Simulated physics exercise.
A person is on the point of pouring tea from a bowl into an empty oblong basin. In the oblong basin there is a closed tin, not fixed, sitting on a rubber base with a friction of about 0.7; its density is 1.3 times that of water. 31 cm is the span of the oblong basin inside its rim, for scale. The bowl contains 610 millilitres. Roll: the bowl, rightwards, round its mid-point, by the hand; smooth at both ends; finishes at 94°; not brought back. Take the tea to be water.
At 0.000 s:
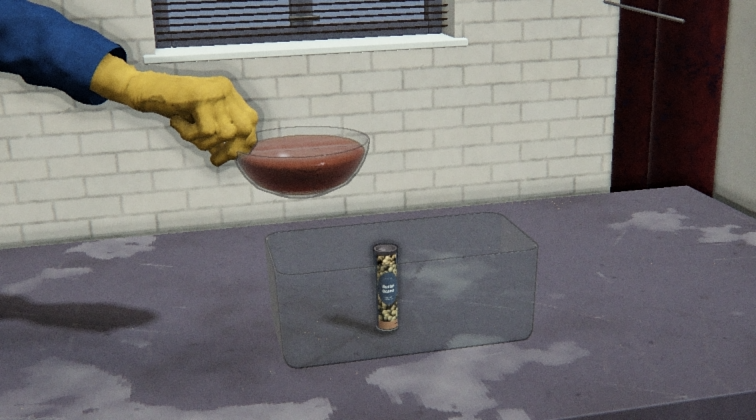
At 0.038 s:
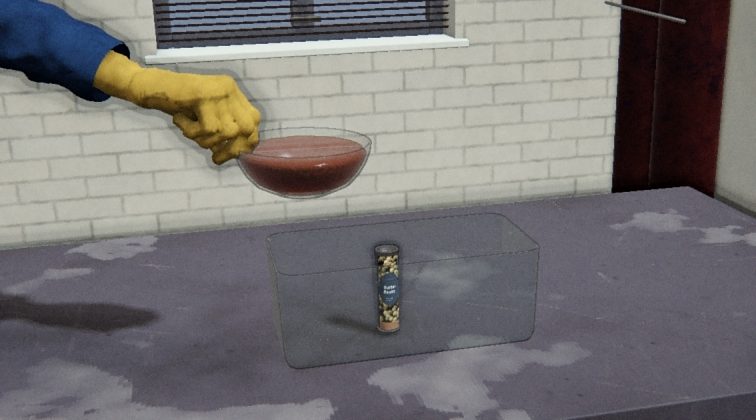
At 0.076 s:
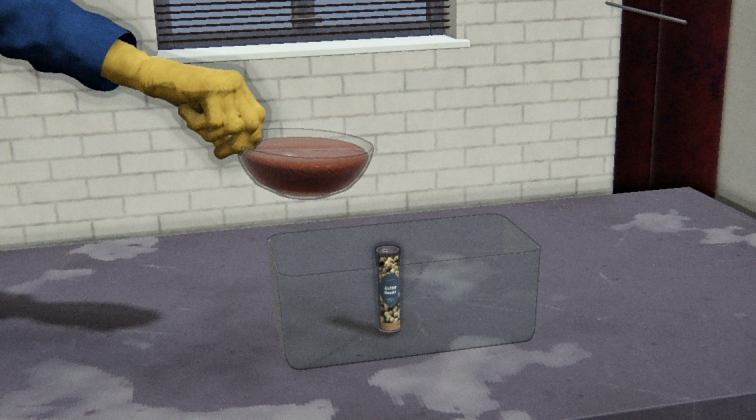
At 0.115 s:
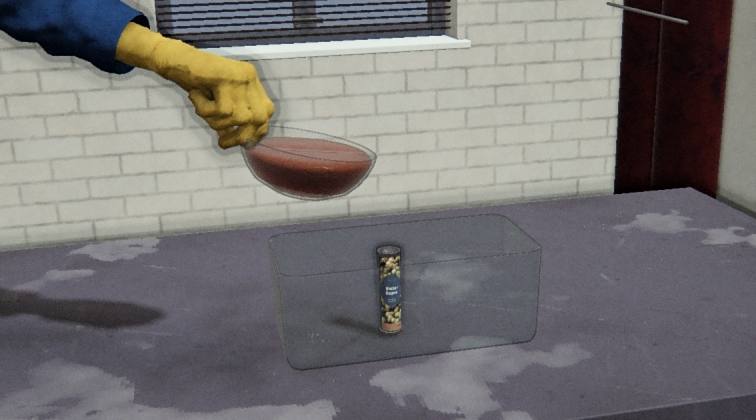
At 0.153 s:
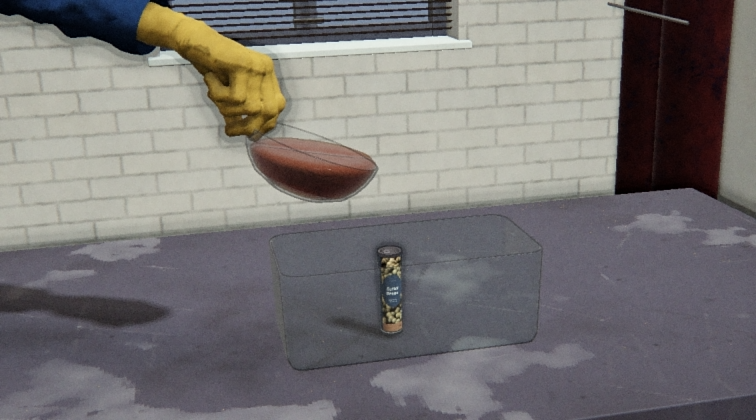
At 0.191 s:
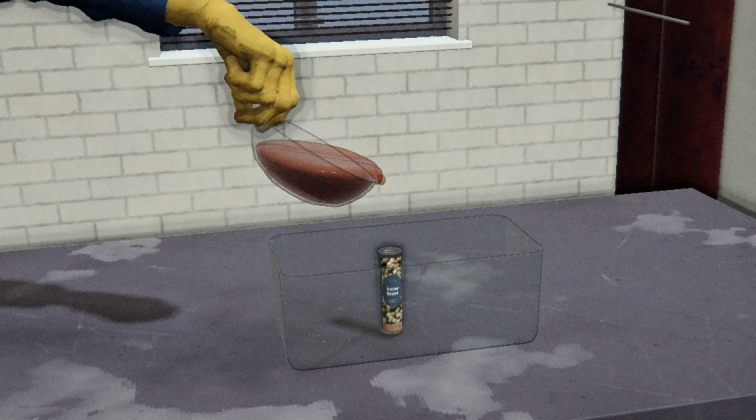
Gloved hand tilting a glass bowl of reddish-brown liquid rightward above a clear basin holding a patterned tin, liquid reaching the rim.
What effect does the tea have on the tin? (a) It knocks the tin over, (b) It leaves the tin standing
Answer: B.
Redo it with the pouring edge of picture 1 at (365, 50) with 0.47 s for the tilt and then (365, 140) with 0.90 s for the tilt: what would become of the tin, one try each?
Trial 1 - tin tips; trial 2 - tin stays standing.
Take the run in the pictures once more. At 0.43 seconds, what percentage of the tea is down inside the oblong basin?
About 72%.
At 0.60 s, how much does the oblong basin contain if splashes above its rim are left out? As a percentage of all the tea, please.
98 %, more or less.
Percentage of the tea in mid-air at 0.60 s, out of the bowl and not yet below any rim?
Estimated airborne part: Roughly 3 per cent.
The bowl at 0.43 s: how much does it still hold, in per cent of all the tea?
Some 5 % of it is still there.
By 0.43 s the tilt is 92° and 5 per cent is still to pour; the tin stands where it began.
By 0.60 s the tilt is 94° and 0 per cent is still to pour; the tin stands where it began.
By 0.77 s the tilt is 94° and 0 per cent is still to pour; the tin stands where it began.
By 0.97 s the tilt is 94° and 0 per cent is still to pour; the tin stands where it began.
At rest the tin stands where it began.
